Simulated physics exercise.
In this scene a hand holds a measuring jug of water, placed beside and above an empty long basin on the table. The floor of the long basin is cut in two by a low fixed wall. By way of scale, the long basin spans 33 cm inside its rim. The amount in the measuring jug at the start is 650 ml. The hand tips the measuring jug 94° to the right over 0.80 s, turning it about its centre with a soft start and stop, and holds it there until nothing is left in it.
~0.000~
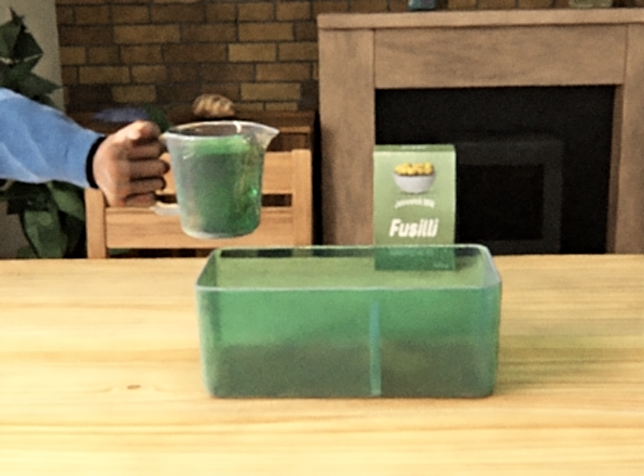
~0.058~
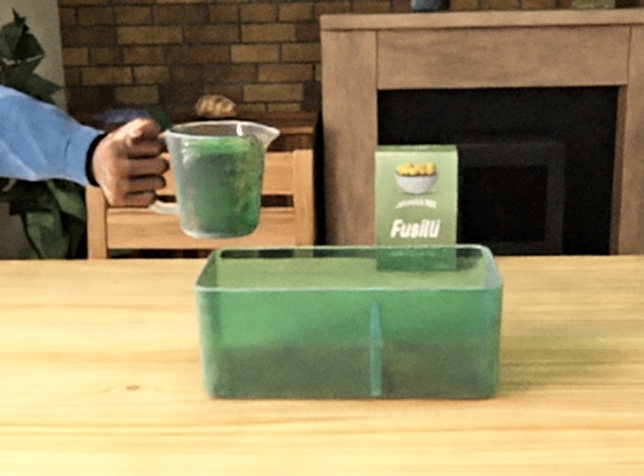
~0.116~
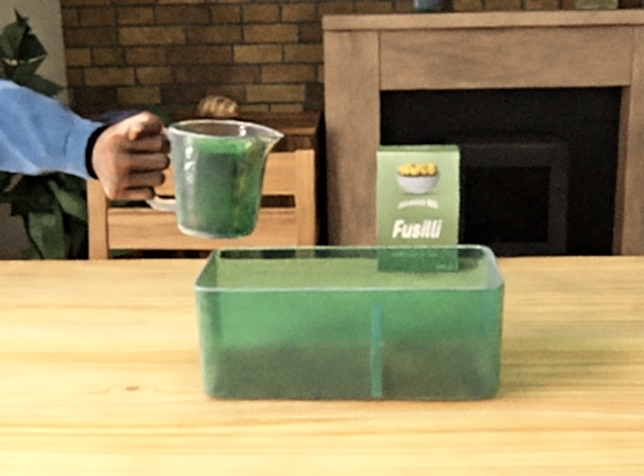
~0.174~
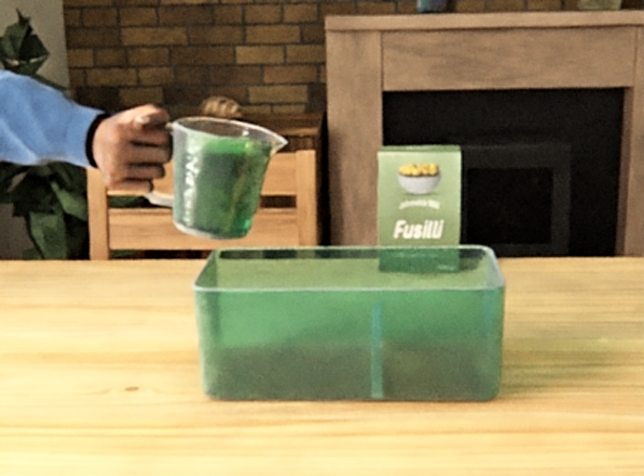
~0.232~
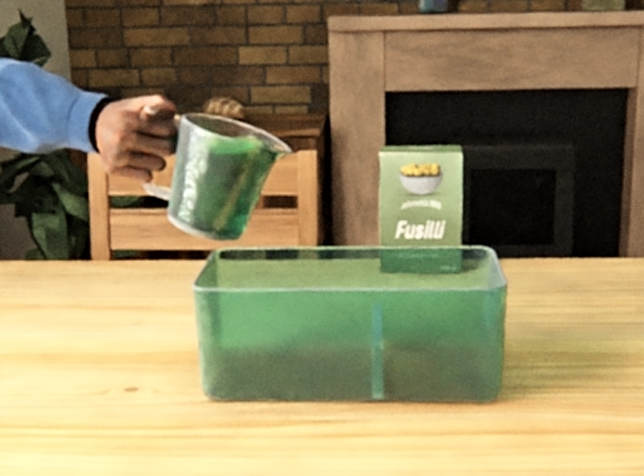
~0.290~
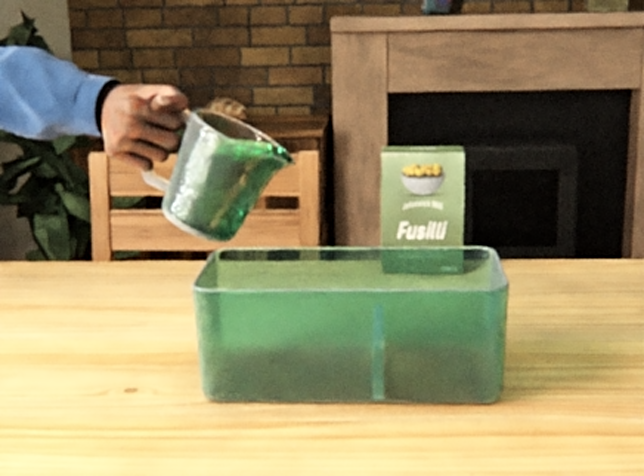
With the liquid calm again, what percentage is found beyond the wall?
Beyond the wall there is roughly 3 percent.
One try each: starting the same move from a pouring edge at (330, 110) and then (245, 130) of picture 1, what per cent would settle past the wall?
It comes to 85 per cent, and then 0 per cent.
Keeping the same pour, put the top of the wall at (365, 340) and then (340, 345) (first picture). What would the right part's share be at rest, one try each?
I'd put it at about 15 per cent for the first and about 60 per cent for the second.
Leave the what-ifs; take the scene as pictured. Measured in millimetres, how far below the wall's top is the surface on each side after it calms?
The left side gives some 36 mm, the right side some 58 mm.
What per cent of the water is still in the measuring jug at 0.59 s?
I reckon about 64 in a hundred is still held.
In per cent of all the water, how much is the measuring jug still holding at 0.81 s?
Share remaining: Approx. 20 %.
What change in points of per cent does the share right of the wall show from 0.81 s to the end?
It climbs by roughly 3 per cent.
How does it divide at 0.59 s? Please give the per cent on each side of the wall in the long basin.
Left roughly 18, right roughly 0.
By 0.59 s the tilt is 79° and 63 per cent is still to pour, 19 is left of the wall and 0 right of it.
By 0.81 s the tilt is 94° and 21 per cent is still to pour, 68 is left of the wall and 0 right of it.
By 1.05 s the tilt is 94° and 5 per cent is still to pour, 89 is left of the wall and 3 right of it.
By 1.30 s the tilt is 94° and 1 per cent is still to pour, 94 is left of the wall and 3 right of it.
At rest 95 per cent lies left of the wall, 3 right of it and 1 outside.
